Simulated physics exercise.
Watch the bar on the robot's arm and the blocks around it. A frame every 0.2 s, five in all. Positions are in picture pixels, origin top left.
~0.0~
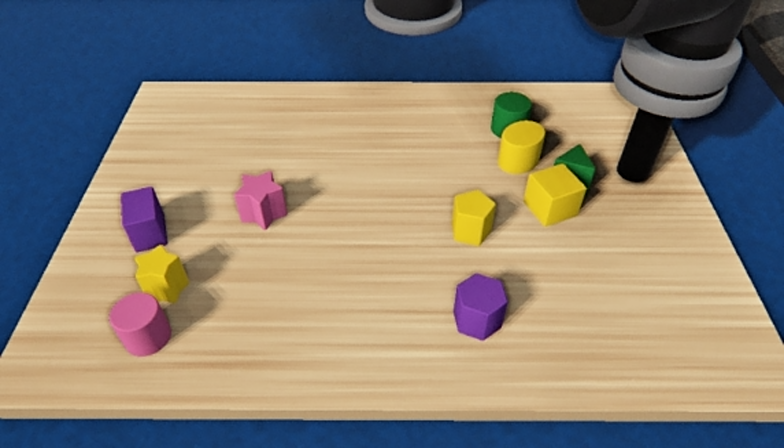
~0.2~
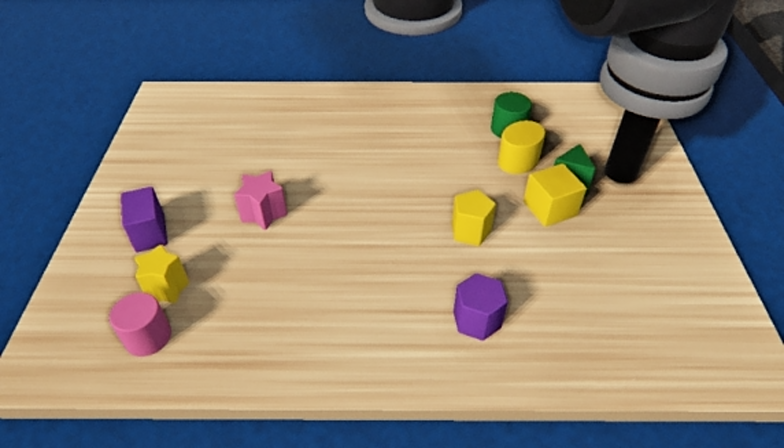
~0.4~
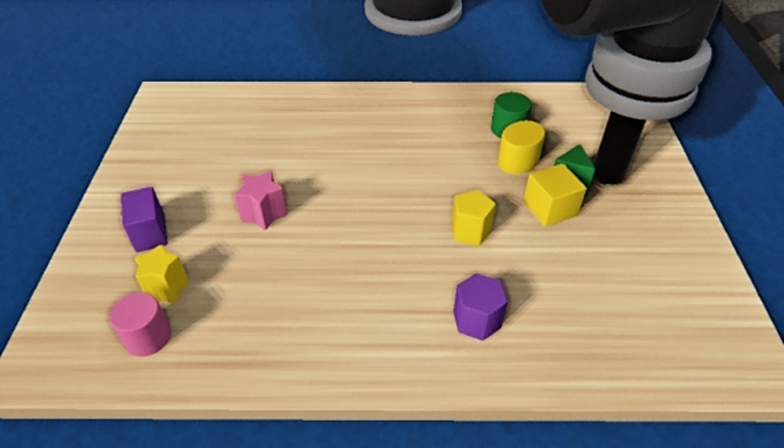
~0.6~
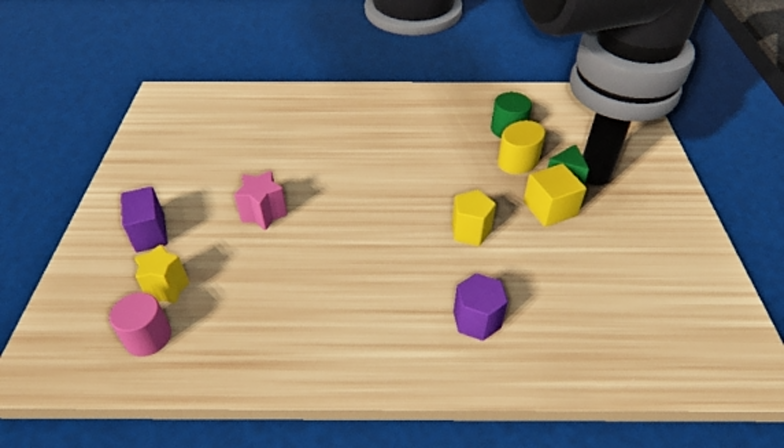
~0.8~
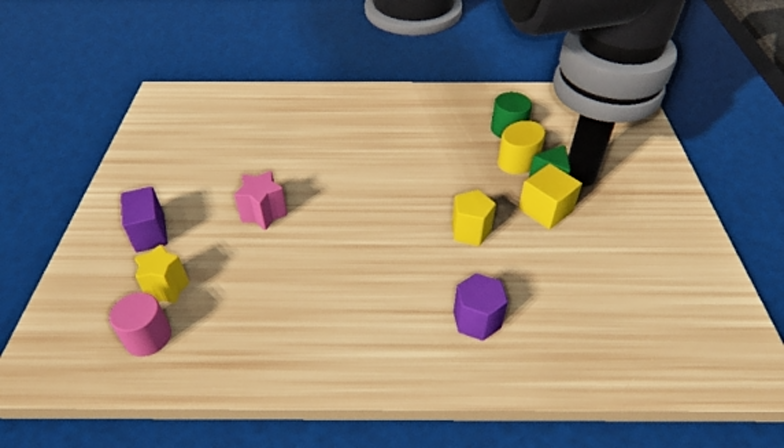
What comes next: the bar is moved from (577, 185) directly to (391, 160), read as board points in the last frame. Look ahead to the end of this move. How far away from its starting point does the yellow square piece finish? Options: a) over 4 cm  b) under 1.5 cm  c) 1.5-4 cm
Choice b: Under 1.5 cm.
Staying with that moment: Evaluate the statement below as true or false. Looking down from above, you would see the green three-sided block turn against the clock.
That is true.
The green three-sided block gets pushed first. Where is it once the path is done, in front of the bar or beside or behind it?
Slid off.
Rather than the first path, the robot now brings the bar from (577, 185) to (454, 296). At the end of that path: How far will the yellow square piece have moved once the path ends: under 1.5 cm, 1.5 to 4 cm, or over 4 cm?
Goes over 4 cm.
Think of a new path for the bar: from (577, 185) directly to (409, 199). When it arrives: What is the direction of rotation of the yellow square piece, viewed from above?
It goes anticlockwise.
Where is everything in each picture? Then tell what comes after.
In the first picture, tip of the bar (633, 172), middles of tops, green disc (514, 101), yellow oval block (524, 133), yellow square piece (558, 180), green three-sided block (577, 157).
In the second picture, bar (621, 173), nothing pushed.
In the third picture, bar (608, 174), nothing pushed.
In the fourth picture, bar (594, 175), green three-sided block (572, 157).
In the fifth picture, bar (580, 176), green disc (514, 101), yellow oval block (524, 133), yellow square piece (554, 182), green three-sided block (556, 156).
What follows on the original path. One third of the way, bar (514, 168); yellow oval block (512, 127), turned 35° clockwise; yellow square piece (546, 183), turned 30° anticlockwise; green three-sided block (488, 148), turned 15° clockwise.
Two thirds of the way, bar (452, 160); yellow oval block (510, 126), turned 40° clockwise; yellow square piece (546, 183), turned 30° anticlockwise; green three-sided block (426, 146), turned 30° anticlockwise.
At the end, bar (391, 152); green disc unmoved; yellow oval block (510, 126), turned 40° clockwise; yellow square piece (546, 183), turned 30° anticlockwise; green three-sided block (389, 151), turned 75° anticlockwise.
